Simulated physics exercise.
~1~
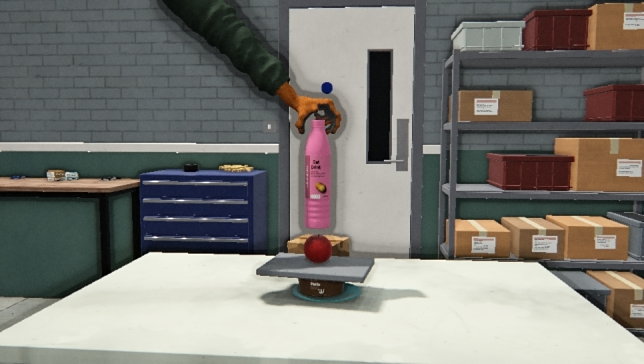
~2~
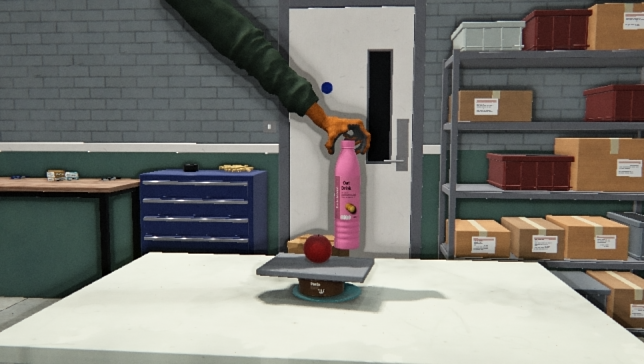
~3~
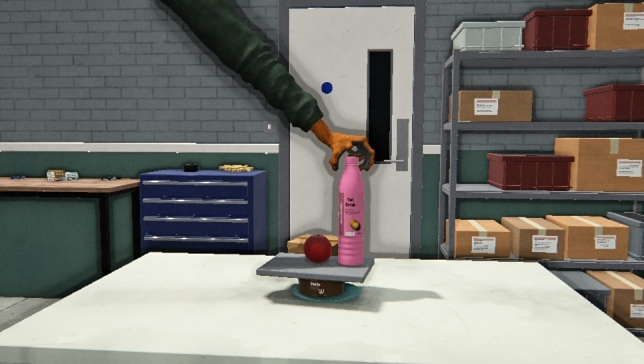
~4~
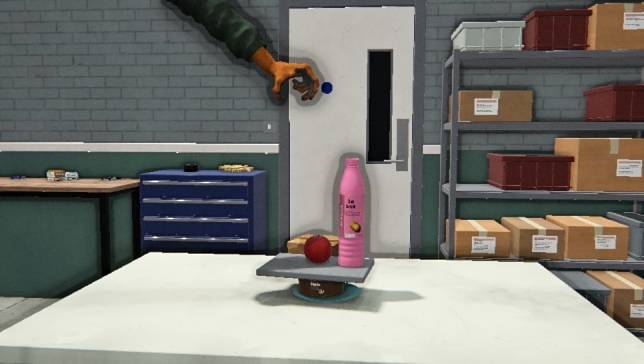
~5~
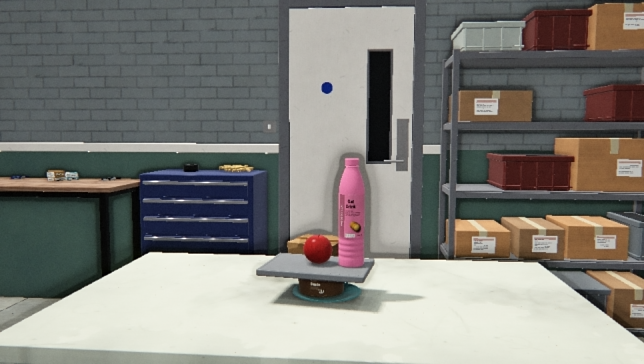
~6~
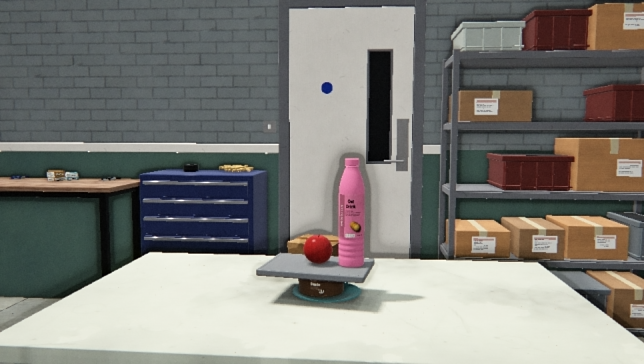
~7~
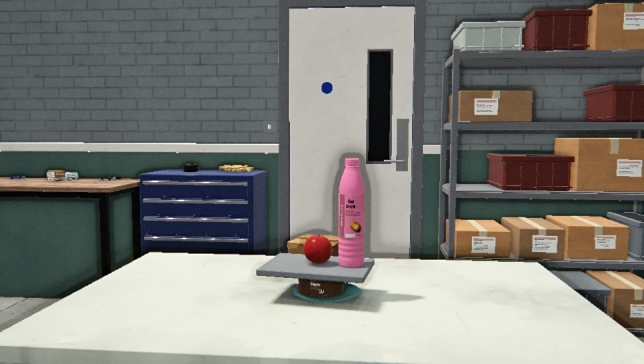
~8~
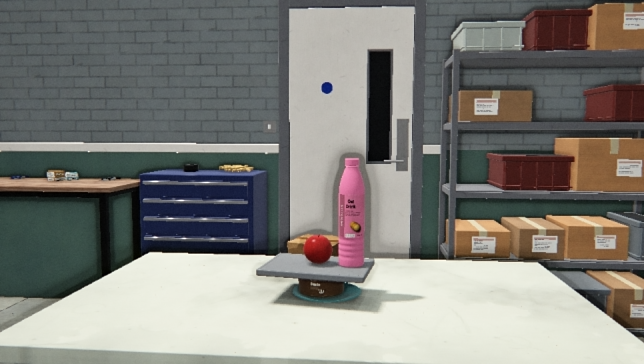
In the video, a hand lowers a pink bottle to the right and sets it upright beside a red apple on a grey tray, stacked above a brown tub and turquoise plate. The hand lets go and withdraws, and the pile stays balanced with everything in place.
